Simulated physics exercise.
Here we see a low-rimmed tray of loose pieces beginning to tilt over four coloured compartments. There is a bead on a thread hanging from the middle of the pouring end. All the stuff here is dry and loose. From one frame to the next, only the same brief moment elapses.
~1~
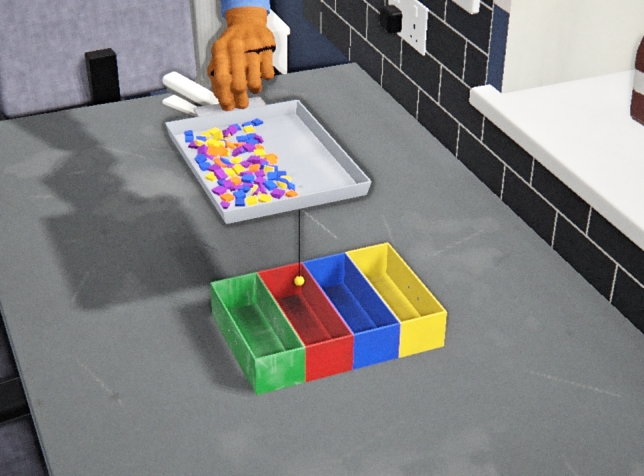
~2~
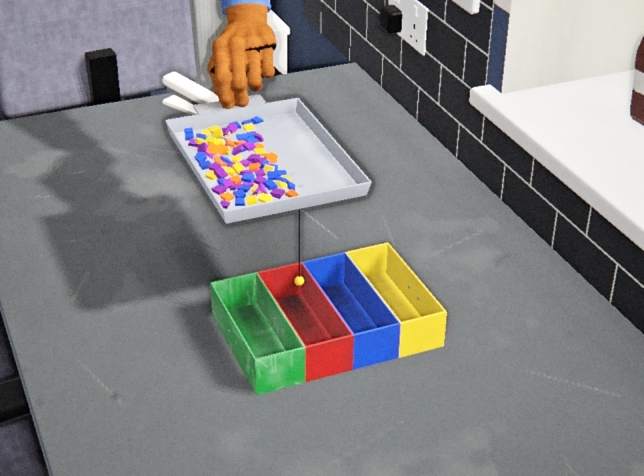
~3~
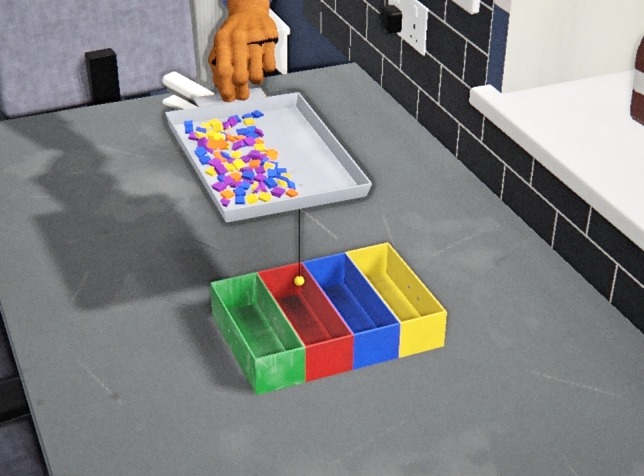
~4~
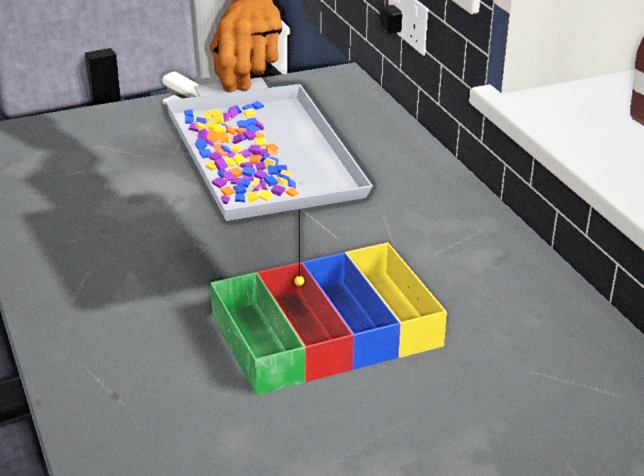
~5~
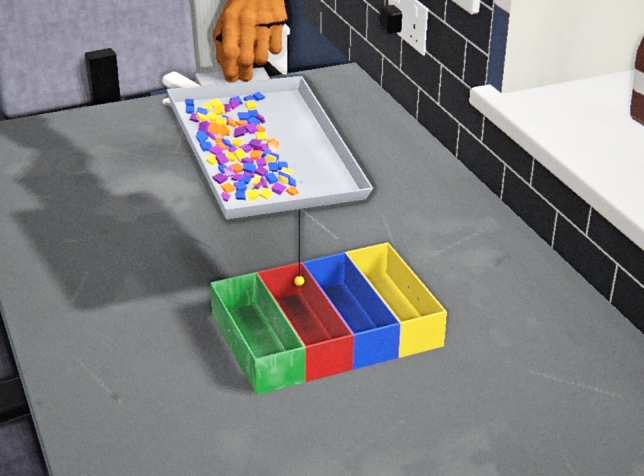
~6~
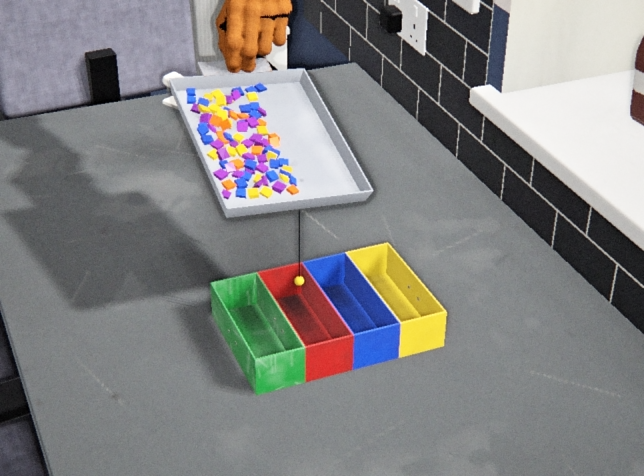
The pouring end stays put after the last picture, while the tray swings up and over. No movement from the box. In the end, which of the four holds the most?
The blue cell holds the most.
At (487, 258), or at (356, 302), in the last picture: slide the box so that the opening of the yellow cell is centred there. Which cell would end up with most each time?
The green one first, the yellow cell second.
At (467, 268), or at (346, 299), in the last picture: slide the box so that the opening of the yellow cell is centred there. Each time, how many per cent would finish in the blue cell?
0 %, then 20 %.
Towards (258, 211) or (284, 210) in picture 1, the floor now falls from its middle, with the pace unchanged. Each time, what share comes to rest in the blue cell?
In turn, 0 percent and then 10 percent.
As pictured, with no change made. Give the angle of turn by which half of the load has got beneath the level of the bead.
Roughly 110 degrees of turn.
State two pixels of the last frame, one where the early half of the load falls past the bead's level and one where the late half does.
First part (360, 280), rest (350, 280).
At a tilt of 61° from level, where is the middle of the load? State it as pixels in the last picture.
Roughly at (319, 180).
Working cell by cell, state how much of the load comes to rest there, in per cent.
Approximate shares in per cent - green cell 0, red cell 20, blue cell 60, yellow cell 20.
Soon, tray tipped steeply; nearly all on the tray; a stray few falling or outside the box.
A while on, tray tipped right over; most on the tray; a small part in the blue cell; a small part in the yellow cell; a stray few in the red cell.
Towards the end, tray tipped past a quarter turn; about half in the blue cell; about a quarter in the red cell; about a quarter in the yellow cell; a stray few in the green cell; a stray few falling or outside the box.
Finally, tray tipped past a quarter turn; about half in the blue cell; about a quarter in the red cell; about a quarter in the yellow cell; a stray few in the green cell; a stray few outside the box.
